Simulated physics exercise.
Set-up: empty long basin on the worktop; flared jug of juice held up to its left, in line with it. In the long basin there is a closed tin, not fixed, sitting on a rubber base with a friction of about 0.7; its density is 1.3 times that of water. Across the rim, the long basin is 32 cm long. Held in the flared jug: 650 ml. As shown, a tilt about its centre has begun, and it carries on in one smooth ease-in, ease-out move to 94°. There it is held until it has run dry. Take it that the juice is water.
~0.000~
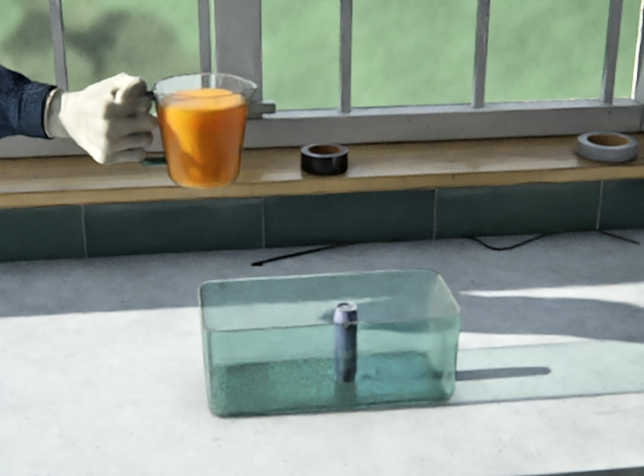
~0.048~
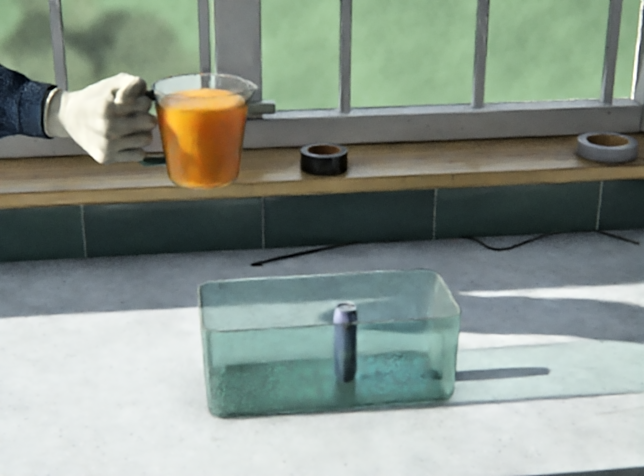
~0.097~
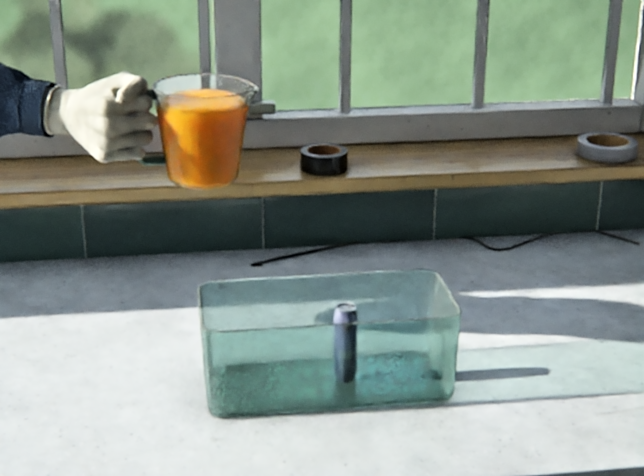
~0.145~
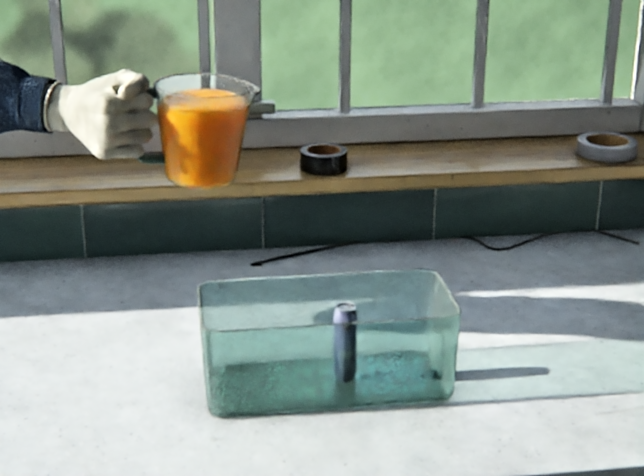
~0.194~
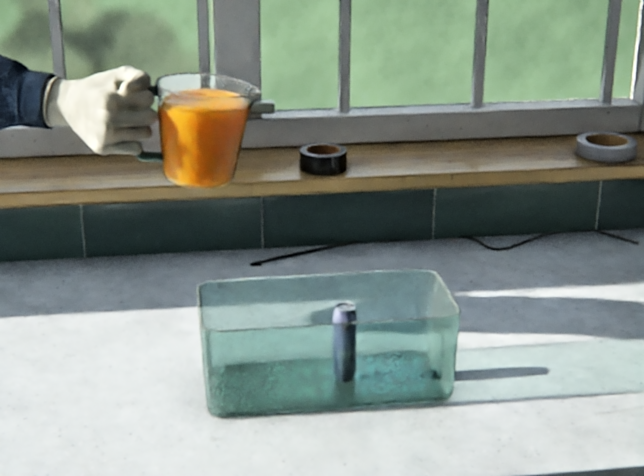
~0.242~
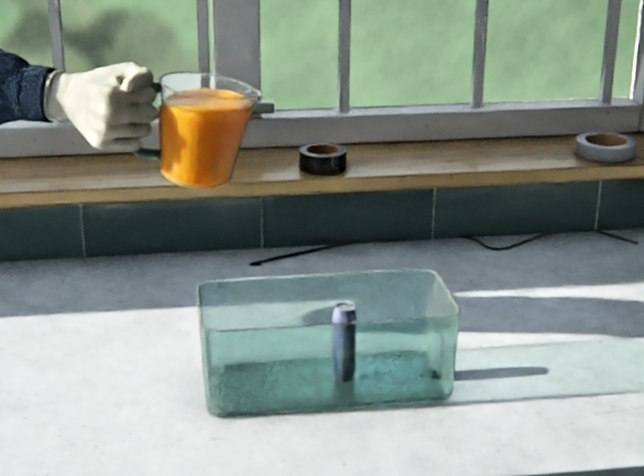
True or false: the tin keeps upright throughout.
False.
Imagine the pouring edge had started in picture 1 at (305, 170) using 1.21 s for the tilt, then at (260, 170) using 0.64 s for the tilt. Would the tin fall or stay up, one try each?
The tin stays vertical the first time and stays vertical the second time.
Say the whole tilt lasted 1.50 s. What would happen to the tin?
Outcome - the tin ends up overturned.
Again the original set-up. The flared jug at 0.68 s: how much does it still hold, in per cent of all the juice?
At that time about 82 in a hundred parts are still held.
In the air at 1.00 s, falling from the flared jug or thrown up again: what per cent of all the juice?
Close to 30 %.
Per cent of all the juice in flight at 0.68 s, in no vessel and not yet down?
Some 18 per cent.
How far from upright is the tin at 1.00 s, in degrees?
0°.
By 0.68 s the tilt is 56° and 81 per cent is still to pour; the tin stands where it began.
By 1.00 s the tilt is 87° and 33 per cent is still to pour; the tin stands where it began.
By 1.34 s the tilt is 94° and 4 per cent is still to pour; the tin lies on its side.
By 1.71 s the tilt is 94° and 0 per cent is still to pour; the tin lies on its side.
At rest the tin lies on its side.
